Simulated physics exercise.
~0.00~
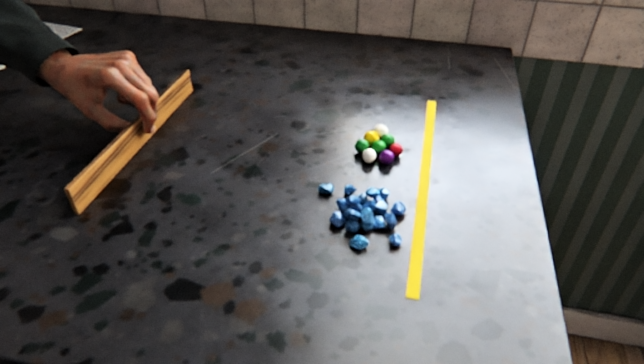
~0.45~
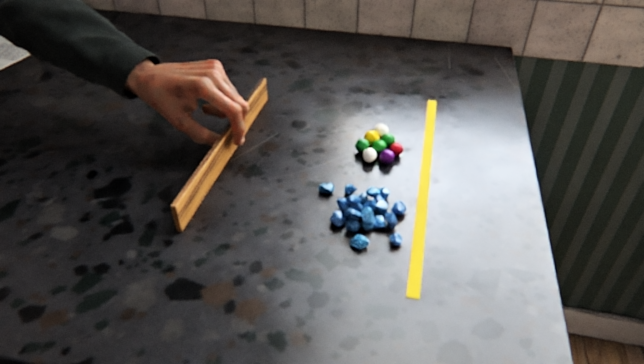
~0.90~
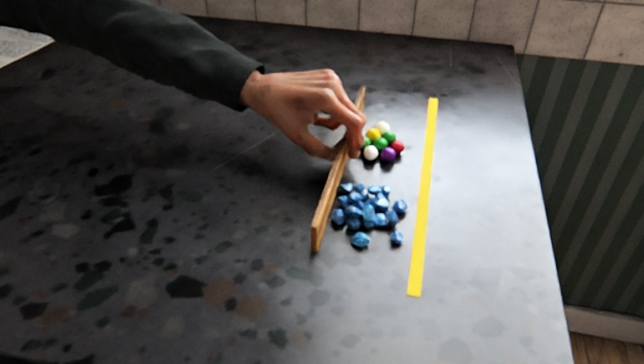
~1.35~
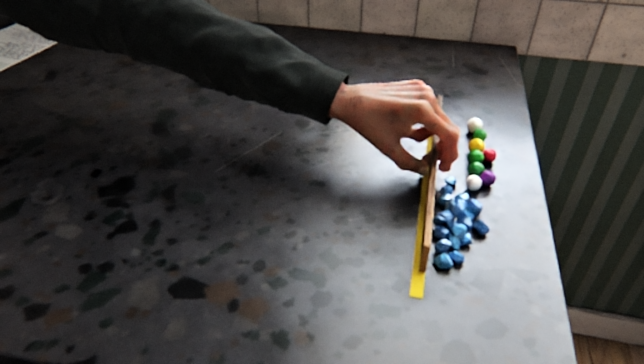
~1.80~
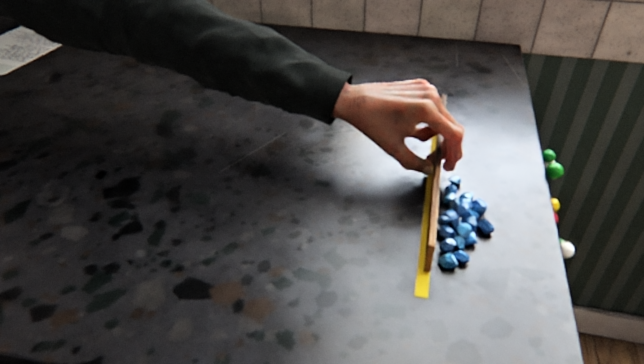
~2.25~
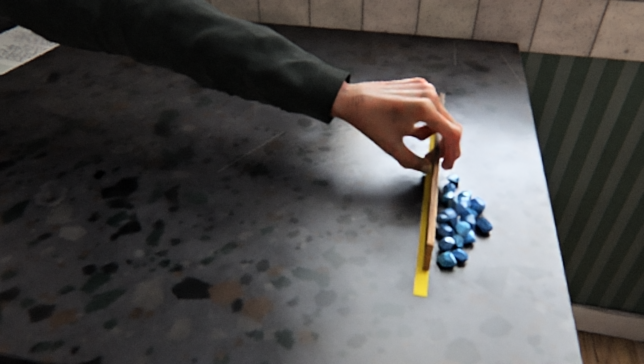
Hand sweeping a wooden strip right to yellow tape, pushing blue stones that stay on the table and colored balls that roll off.
